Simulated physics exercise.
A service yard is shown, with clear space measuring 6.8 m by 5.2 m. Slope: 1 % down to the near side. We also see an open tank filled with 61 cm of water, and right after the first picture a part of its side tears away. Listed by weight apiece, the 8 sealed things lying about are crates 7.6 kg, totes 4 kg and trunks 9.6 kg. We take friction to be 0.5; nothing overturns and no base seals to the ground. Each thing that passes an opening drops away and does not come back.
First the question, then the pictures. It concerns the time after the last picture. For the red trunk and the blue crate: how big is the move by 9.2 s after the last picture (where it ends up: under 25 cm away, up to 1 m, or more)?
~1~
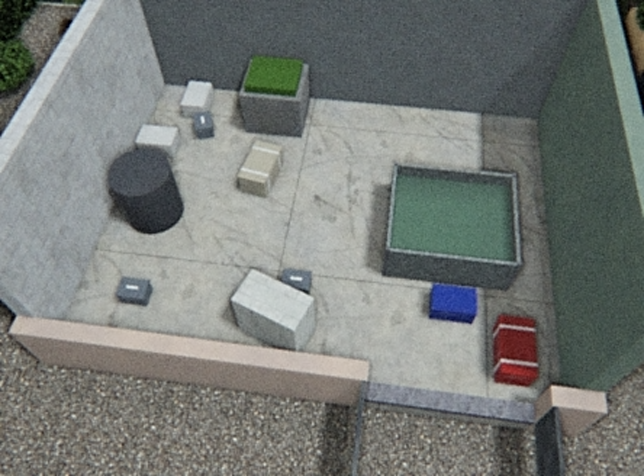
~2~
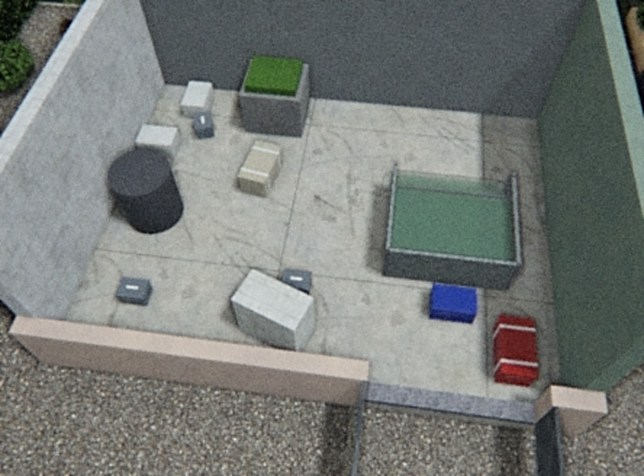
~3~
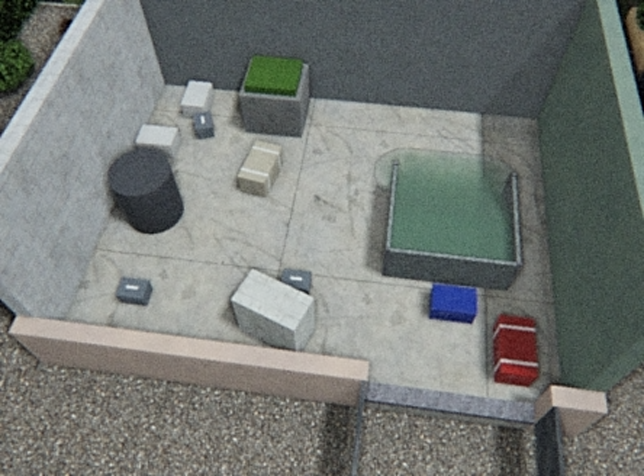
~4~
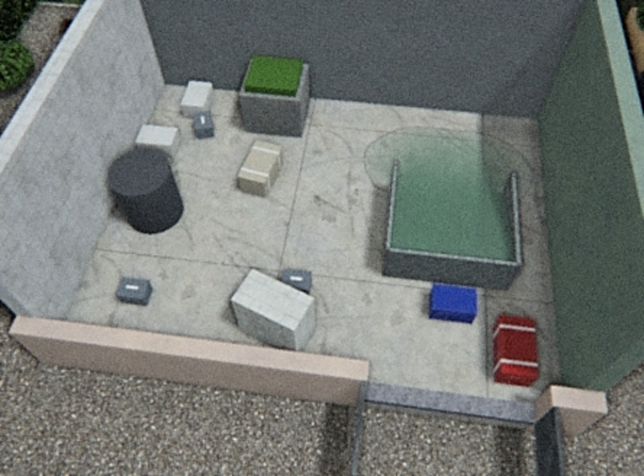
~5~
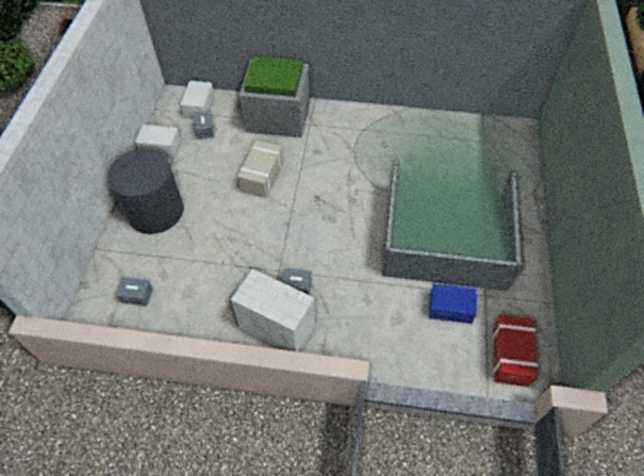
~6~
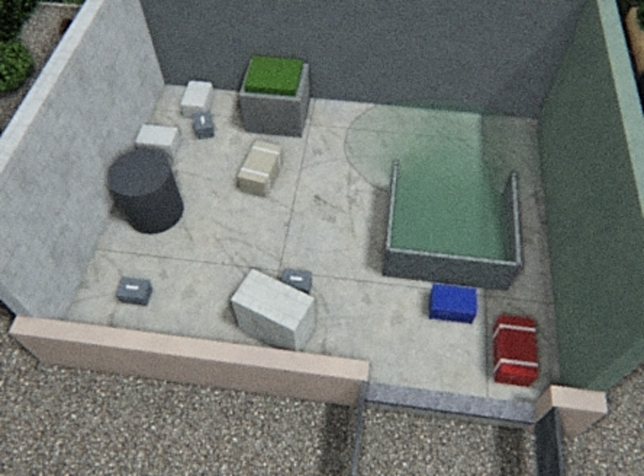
In the end the red trunk goes a great distance; the blue crate never really leaves its spot.
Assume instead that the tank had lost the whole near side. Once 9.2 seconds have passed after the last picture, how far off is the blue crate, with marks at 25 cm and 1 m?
The answer: The blue crate is taken far off.
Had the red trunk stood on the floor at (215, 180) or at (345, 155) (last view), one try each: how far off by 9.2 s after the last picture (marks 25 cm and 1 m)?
I'd say it drifts a short distance on the first try and it lands far off on the second.
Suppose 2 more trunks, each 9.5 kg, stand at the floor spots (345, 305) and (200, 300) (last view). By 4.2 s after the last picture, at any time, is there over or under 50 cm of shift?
First not far enough, second not far enough.
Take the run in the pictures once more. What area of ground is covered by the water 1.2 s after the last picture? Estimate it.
About 10.5 m2.
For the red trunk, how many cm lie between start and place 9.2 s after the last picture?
About 140 cm.
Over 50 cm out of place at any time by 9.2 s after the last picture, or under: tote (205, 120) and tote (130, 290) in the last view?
The first never reached the threshold, and the second topped the threshold.
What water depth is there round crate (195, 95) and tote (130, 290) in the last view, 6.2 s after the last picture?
Depth approx. 6 cm / 12 cm.
Then, 1.2 s after the last picture the red trunk is near (518, 345), 0.0 m from its start, aground; the blue crate is near (455, 299), 0.0 m from its start, aground; 0 of 8 are out; 0 afloat.
Then, 3.8 s after the last picture the red trunk is near (474, 390), 0.9 m from its start, aground; the blue crate is near (455, 299), 0.0 m from its start, aground; 0 of 8 are out; 2 afloat.
Then, 6.2 s after the last picture the red trunk is near (394, 356), 1.6 m from its start, afloat; the blue crate is near (455, 299), 0.0 m from its start, aground; 0 of 8 are out; 6 afloat.
Then, 9.2 s after the last picture the red trunk is near (425, 391), 1.4 m from its start, afloat; the blue crate is near (455, 298), 0.0 m from its start, aground; 0 of 8 are out; 6 afloat.
